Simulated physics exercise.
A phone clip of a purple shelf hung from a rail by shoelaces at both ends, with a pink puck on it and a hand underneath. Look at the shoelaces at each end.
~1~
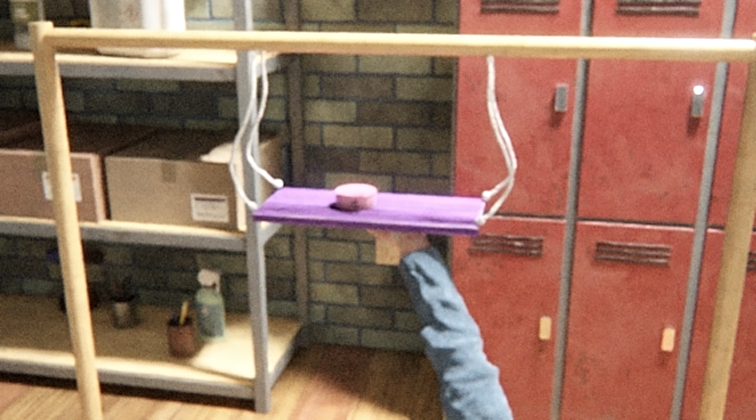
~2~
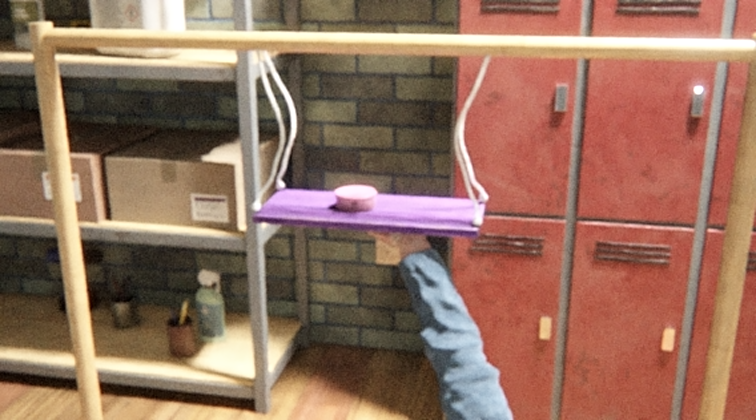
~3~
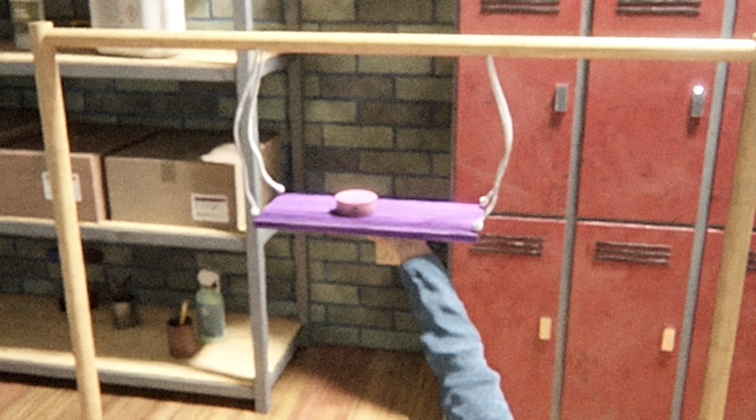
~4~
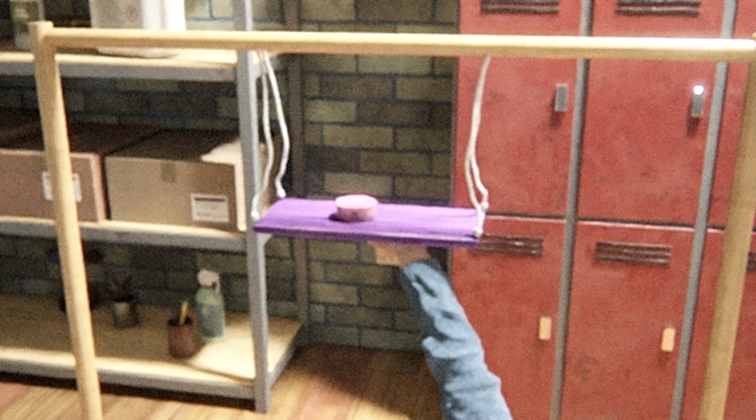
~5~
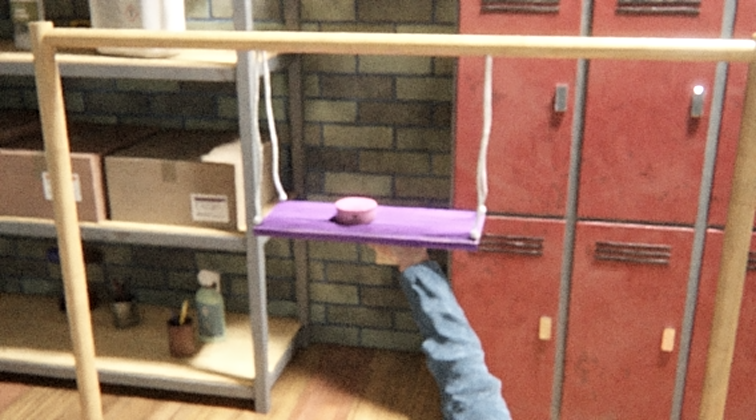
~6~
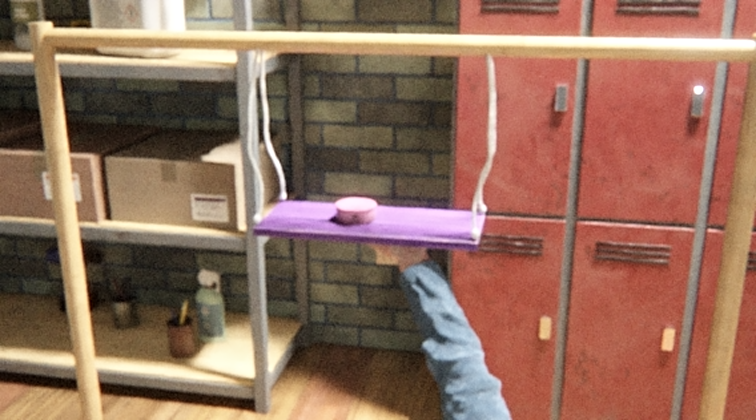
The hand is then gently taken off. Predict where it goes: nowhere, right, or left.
It stays resting there.
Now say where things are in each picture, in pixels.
In the first picture, pink puck (356, 198); purple shelf (362, 225).
In the second picture, pink puck (356, 199).
In the third picture, pink puck (356, 204).
In the fourth picture, pink puck (356, 209); purple shelf (362, 237).
In the fifth picture, pink puck (356, 212).
In the sixth picture, pink puck (356, 212); purple shelf (362, 239); left shoelaces almost straight; right shoelaces almost straight.
Then, 0.36 s after the last picture, board level; puck on the board near (356, 214).
At rest, board level; puck on the board near (356, 215). The pink puck stays on the board.
